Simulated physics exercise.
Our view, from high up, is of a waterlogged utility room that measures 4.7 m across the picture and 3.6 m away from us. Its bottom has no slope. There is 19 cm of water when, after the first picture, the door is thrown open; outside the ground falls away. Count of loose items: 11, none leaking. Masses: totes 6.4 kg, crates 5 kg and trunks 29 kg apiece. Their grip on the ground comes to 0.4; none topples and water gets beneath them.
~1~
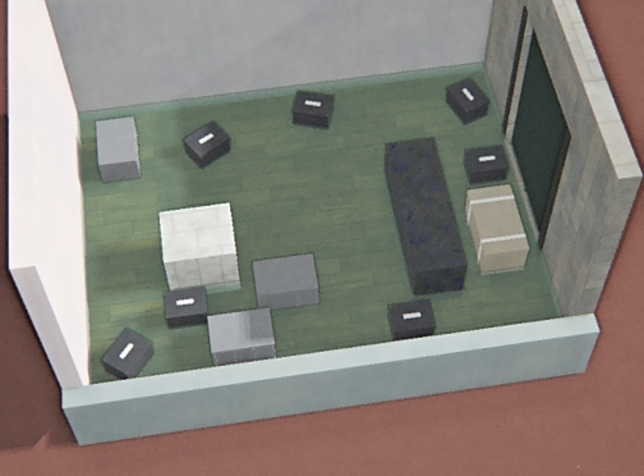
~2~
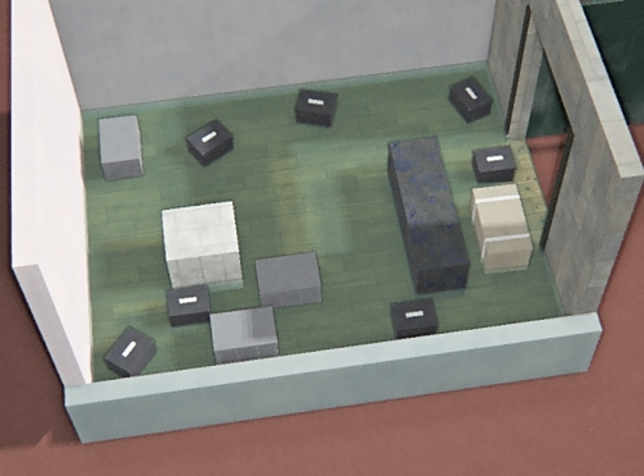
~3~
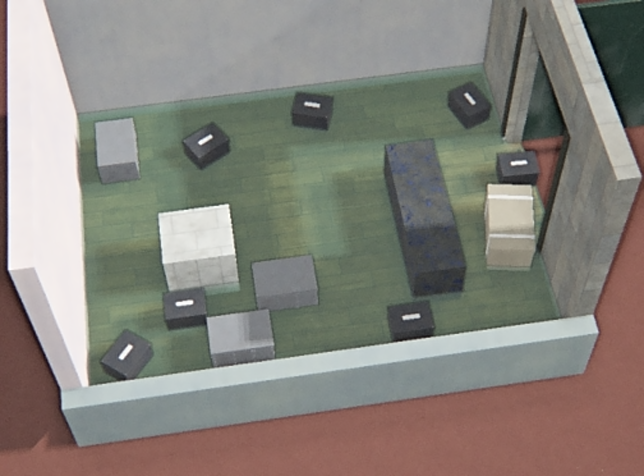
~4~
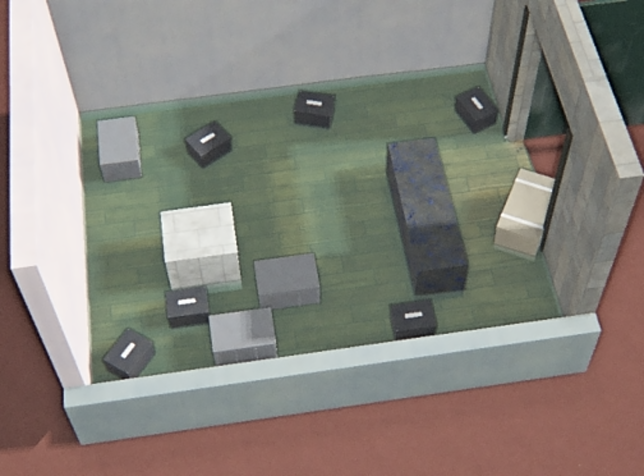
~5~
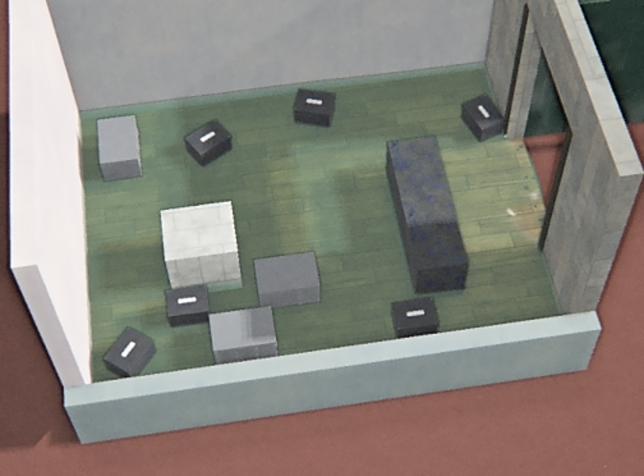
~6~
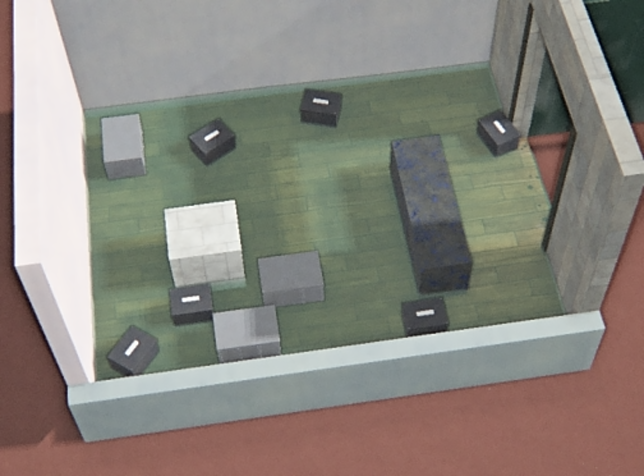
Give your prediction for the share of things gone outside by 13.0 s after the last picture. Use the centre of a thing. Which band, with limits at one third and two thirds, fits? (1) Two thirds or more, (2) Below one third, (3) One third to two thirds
One third to two thirds (3).
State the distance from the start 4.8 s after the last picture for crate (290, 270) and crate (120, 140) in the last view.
Taking them in the order asked, 60 cm and then 30 cm.
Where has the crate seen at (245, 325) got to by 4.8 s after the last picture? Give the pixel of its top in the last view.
Its top ends up at around (321, 320).
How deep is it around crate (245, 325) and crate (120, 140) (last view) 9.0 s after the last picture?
Roughly 12 and 12 cm.
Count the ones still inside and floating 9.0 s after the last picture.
Of them, 6.
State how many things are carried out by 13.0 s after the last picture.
Count: 5.
Then, 1.0 s after the last picture 3 of 11 are out; 8 afloat.
Then, 4.8 s after the last picture 4 of 11 are out; 7 afloat.
Then, 9.0 s after the last picture 5 of 11 are out; 6 afloat.
Then, 13.0 s after the last picture 5 of 11 are out; 6 afloat.
